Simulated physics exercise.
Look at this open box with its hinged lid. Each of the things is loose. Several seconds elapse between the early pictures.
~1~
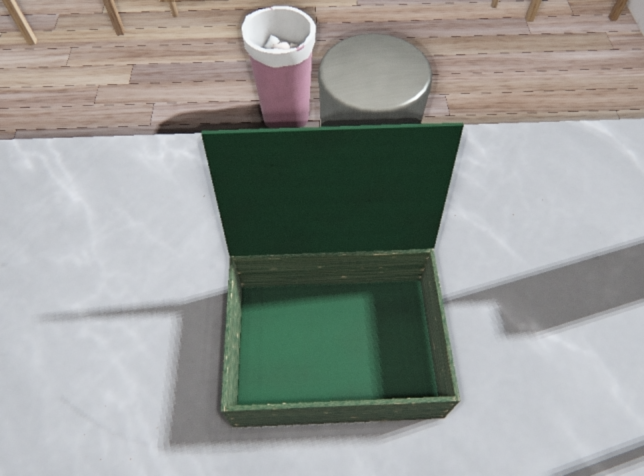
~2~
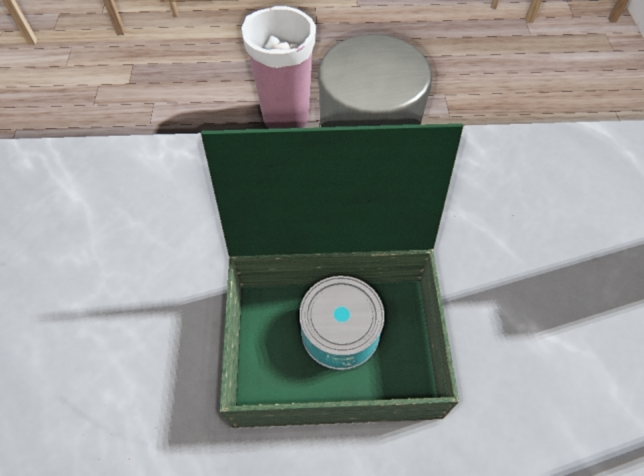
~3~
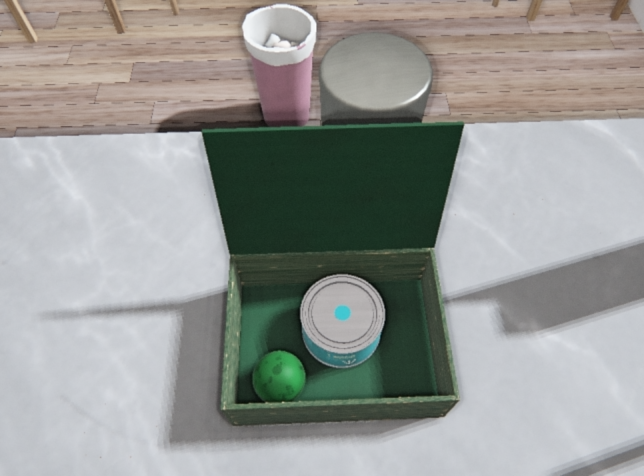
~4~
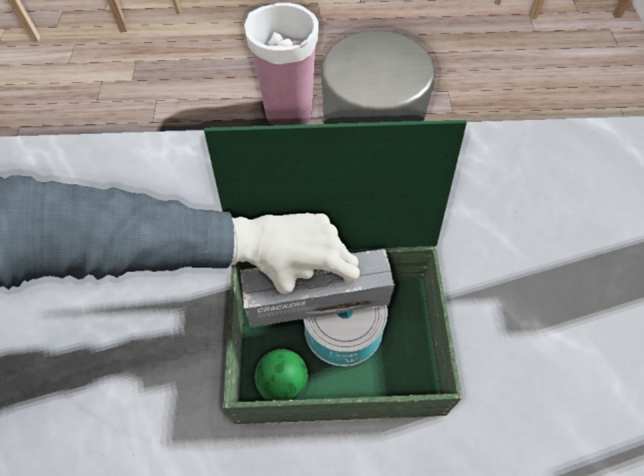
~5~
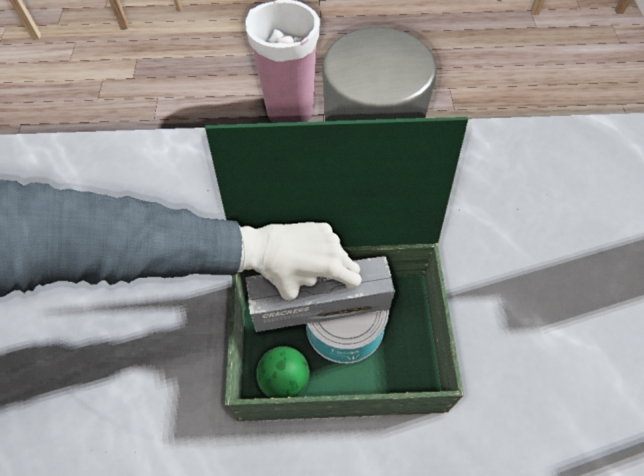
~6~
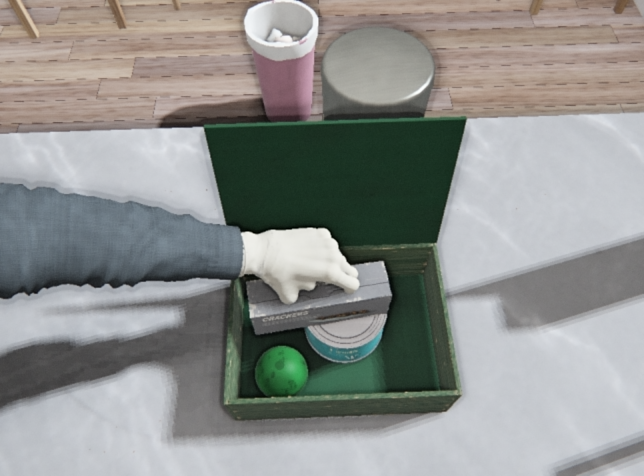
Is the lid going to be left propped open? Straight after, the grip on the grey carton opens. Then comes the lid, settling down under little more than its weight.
Yes, it stays propped open.
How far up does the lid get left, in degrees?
Angle: About 40°.
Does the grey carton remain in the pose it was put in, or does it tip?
It stays as placed.
Then, 1.00 s past the last view, lid starting down.
Then, 1.30 s past the last view, lid 80° above the rim.
Then, 1.50 s past the last view, lid 66° above the rim.
Then, 1.70 s past the last view, lid 47° above the rim.
Finally, lid 40° above the rim; all 3 still in place. Final places as the last picture's camera would see them, grey carton near (319, 299).
